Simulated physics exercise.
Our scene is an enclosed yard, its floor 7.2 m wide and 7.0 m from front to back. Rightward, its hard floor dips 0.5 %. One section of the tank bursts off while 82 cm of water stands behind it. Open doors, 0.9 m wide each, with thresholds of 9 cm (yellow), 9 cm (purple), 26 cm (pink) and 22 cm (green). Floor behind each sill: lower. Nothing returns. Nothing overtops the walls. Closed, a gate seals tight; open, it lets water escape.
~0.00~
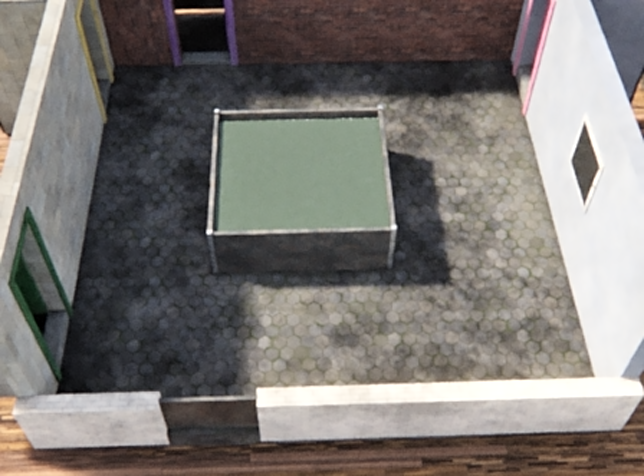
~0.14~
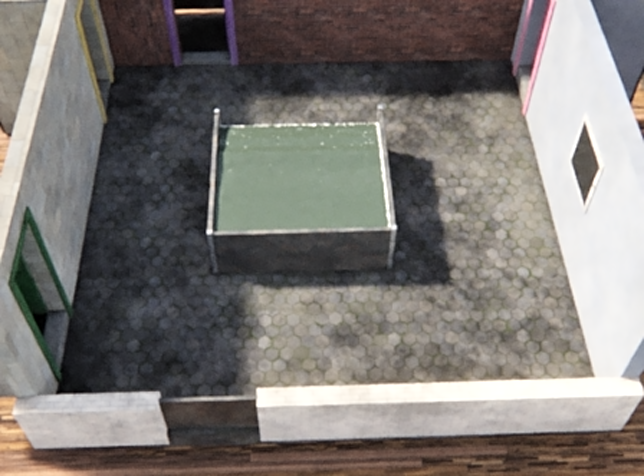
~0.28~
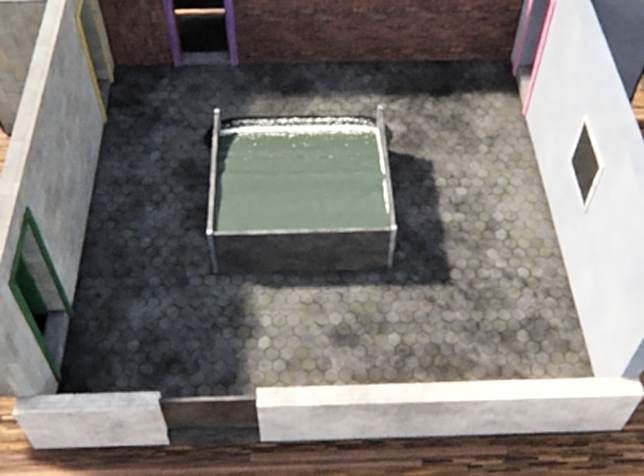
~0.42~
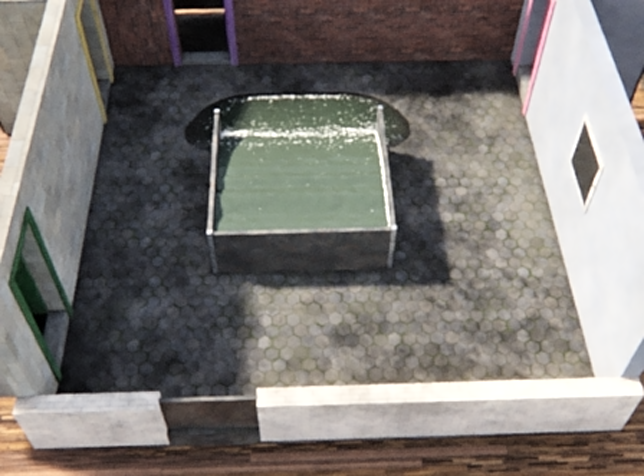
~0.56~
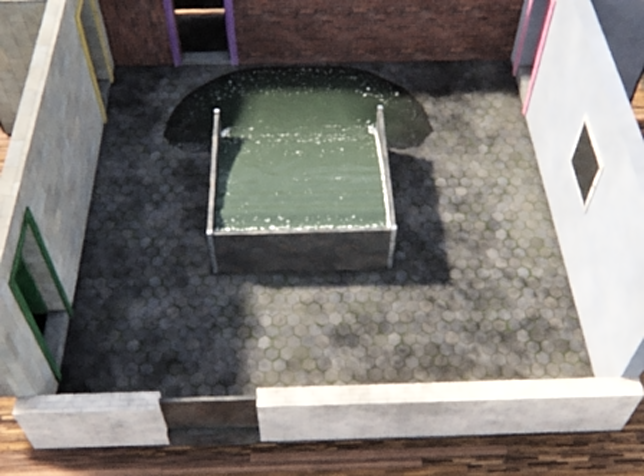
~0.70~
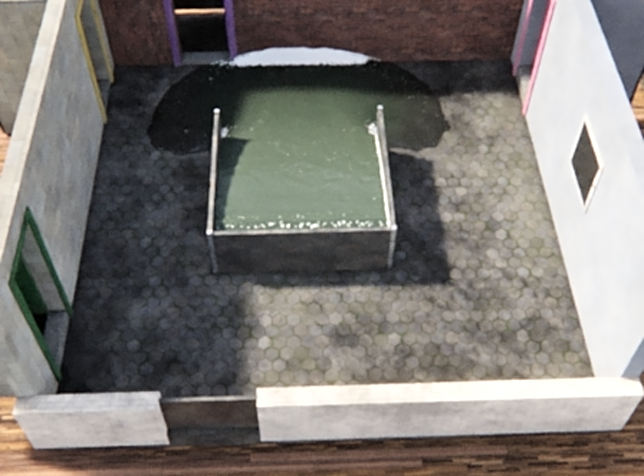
In a walled yard with a dark paved floor, a rectangular tank of greenish water loses its far side, and water pours out through the gap, spreading across the paving in a widening rounded pool toward the brick back wall.
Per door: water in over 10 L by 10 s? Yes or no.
Yellow door yes, purple door yes, pink door yes, green door no.
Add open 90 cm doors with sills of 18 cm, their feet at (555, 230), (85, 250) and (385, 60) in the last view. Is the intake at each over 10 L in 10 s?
Check each in turn: The first fails, the second fails, the third succeeds.
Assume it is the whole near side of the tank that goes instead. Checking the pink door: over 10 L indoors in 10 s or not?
Then pink does not exceed it.
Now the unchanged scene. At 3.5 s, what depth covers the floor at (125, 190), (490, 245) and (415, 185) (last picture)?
I'd read it as roughly 4, 3 and 0 cm, in that order.
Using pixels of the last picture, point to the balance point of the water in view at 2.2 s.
Close to (306, 127) in the last picture.
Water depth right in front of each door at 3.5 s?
Depths: Yellow door 31 cm, purple door 19 cm, pink door 37 cm, green door 0 cm.
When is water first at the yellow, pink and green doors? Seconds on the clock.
Times: Yellow 1.4 seconds, pink 1.8 seconds, green 4.0 seconds.
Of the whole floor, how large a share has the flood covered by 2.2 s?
Roughly 30 % of the floor.
After 1.4 s water covers 25 % of the floor and is deepest (58 cm) near (285, 67); yellow door 1 cm at the sill, 0 L in, purple door 30 cm at the sill, 53 L in, pink door not reached, green door not reached.
After 2.2 s water covers 30 % of the floor and is deepest (54 cm) near (503, 63); yellow door 25 cm at the sill, 9 L in, purple door 29 cm at the sill, 163 L in, pink door 35 cm at the sill, 2 L in, green door not reached.
After 3.5 s water covers 55 % of the floor and is deepest (38 cm) near (505, 69); yellow door 31 cm at the sill, 207 L in, purple door 19 cm at the sill, 266 L in, pink door 37 cm at the sill, 77 L in, green door not reached.
After 6.0 s water covers 95 % of the floor and is deepest (22 cm) near (590, 405); yellow door 15 cm at the sill, 381 L in, purple door 13 cm at the sill, 310 L in, pink door 17 cm at the sill, 102 L in, green door 3 cm at the sill, 0 L in.
After 10.0 s water covers 100 % of the floor and is deepest (17 cm) near (95, 325); yellow door 5 cm at the sill, 396 L in, purple door 6 cm at the sill, 321 L in, pink door 8 cm at the sill, 102 L in, green door 16 cm at the sill, 0 L in.
